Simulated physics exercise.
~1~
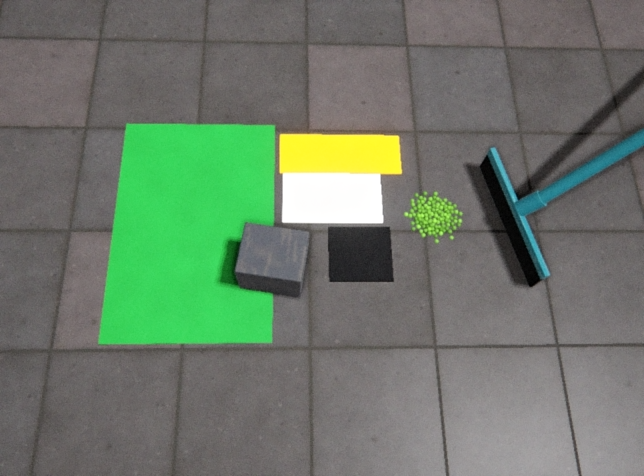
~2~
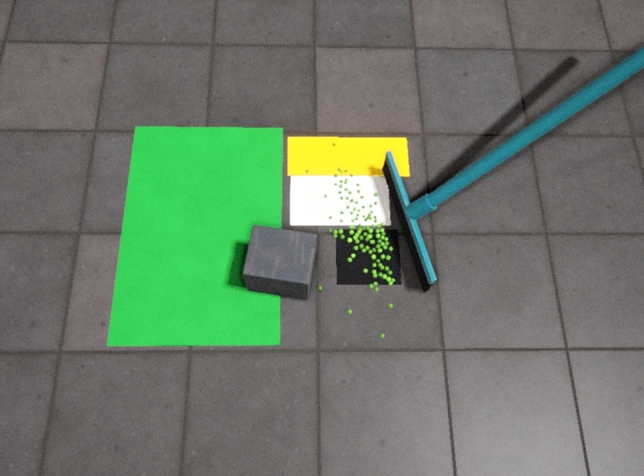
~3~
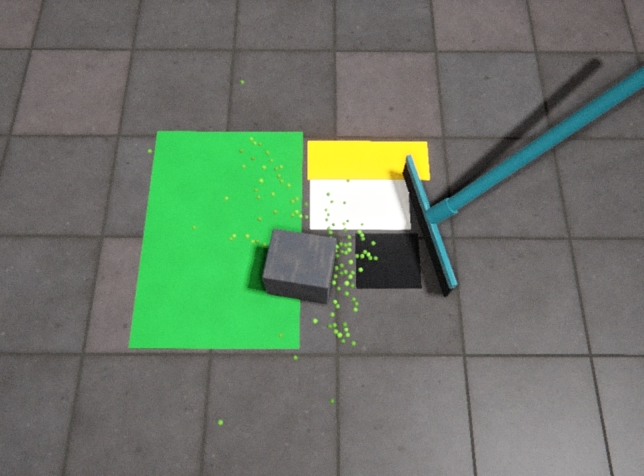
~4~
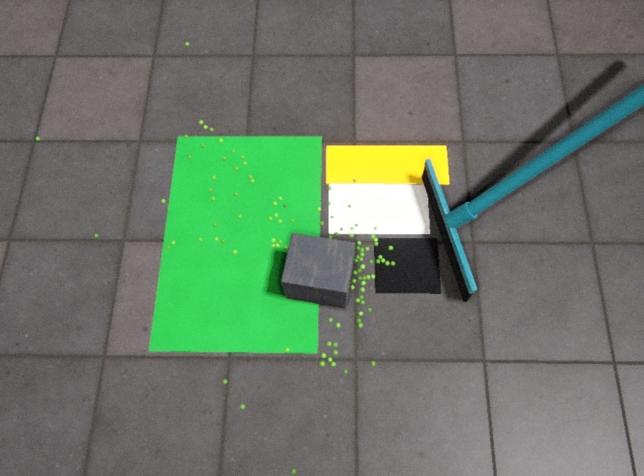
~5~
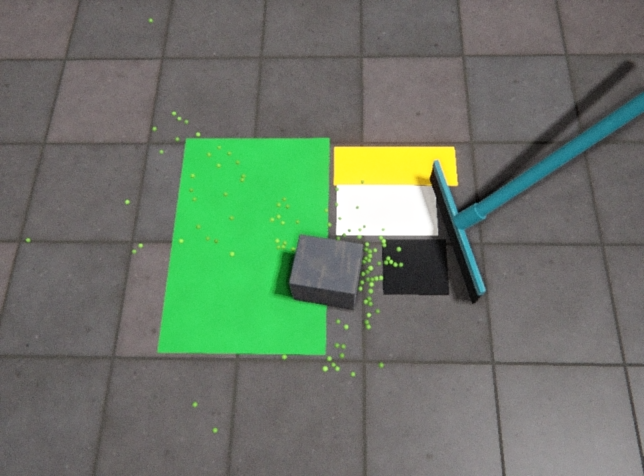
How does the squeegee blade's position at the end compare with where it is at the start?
It ends up farther left than it began, close to the right edges of the yellow, white and black mats. At the start it stands well to the right of them, on the far side of the pea pile.
At the start, a tight pile of green peas sits on a grey tiled floor between a teal squeegee on the right and a group of coloured mats with a dark block on the left. The squeegee sweeps left into the pile and pushes the peas across the white and black mats. It stops by the right edge of those mats, while the peas keep sliding left. Some gather beside the block, which stays put, and others scatter over the green mat and past it. By the end, the peas lie widely strewn over the green mat and bare tiles, with a few left near the black and white mats.
